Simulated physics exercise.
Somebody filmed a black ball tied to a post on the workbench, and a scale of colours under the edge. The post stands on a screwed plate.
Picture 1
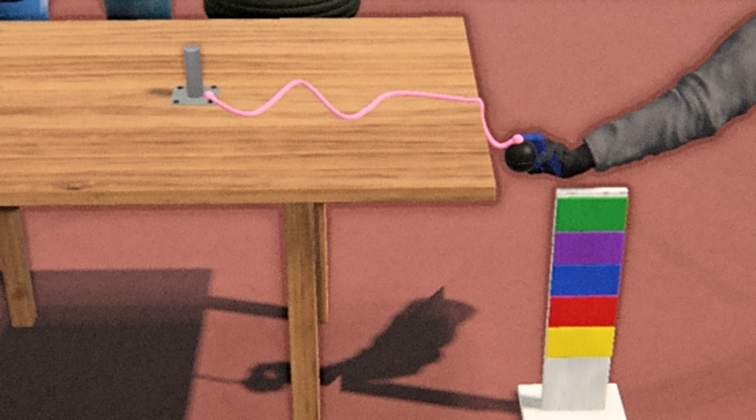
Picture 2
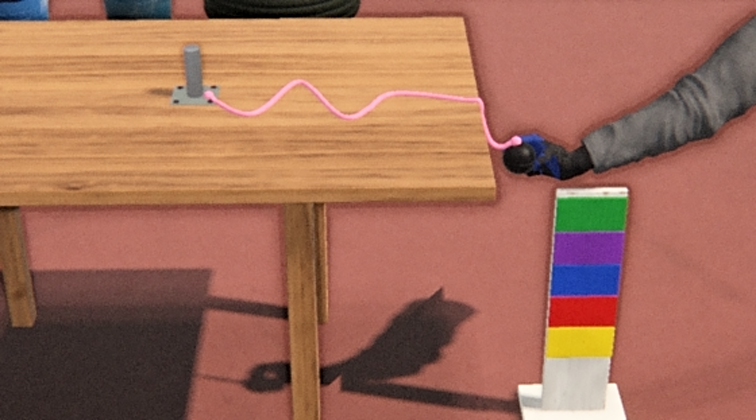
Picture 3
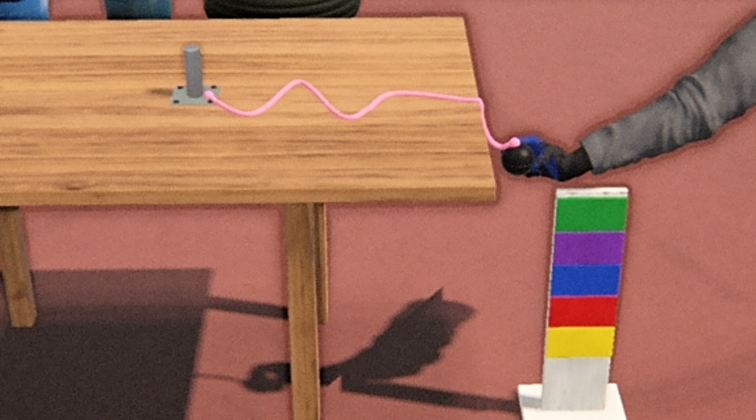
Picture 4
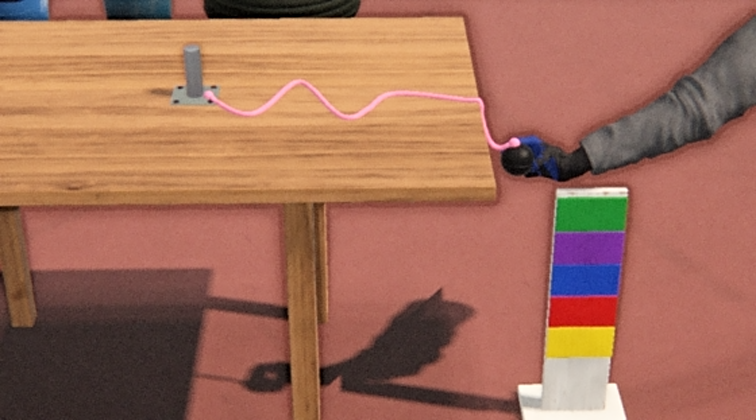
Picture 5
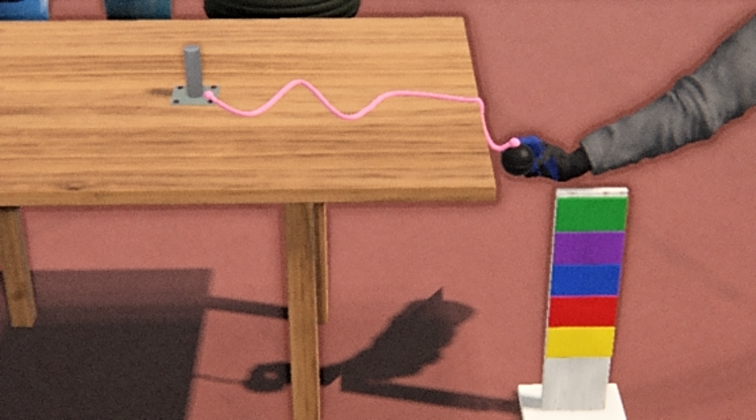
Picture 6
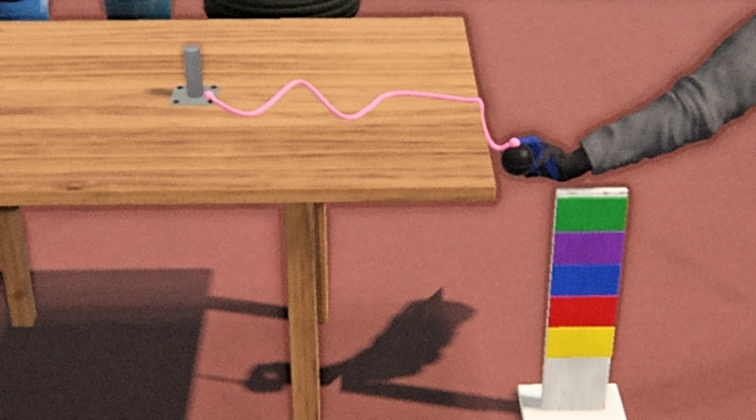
A gloved hand holds a black ball on a pink cord almost still beside a table.
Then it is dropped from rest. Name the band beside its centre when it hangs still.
The red one.
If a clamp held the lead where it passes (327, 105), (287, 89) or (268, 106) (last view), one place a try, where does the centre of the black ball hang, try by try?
Try by try, around (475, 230), (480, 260) and (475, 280).
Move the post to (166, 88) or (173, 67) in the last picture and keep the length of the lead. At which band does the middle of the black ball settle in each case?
Try by try: Blue; blue.
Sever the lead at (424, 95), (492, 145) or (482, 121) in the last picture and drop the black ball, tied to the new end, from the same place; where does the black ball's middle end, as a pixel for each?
In that order: (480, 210), (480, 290) and (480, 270).
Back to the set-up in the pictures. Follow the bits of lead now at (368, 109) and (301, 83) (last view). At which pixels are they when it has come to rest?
About (480, 117), and the other about (366, 97).
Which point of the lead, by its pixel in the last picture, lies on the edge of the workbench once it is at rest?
The one at (361, 114).
Early on, ball near (487, 297); level with red.
Midway, ball near (463, 300); level with red.
Finally, ball near (471, 304); level with red. The lead holds its middle at red.
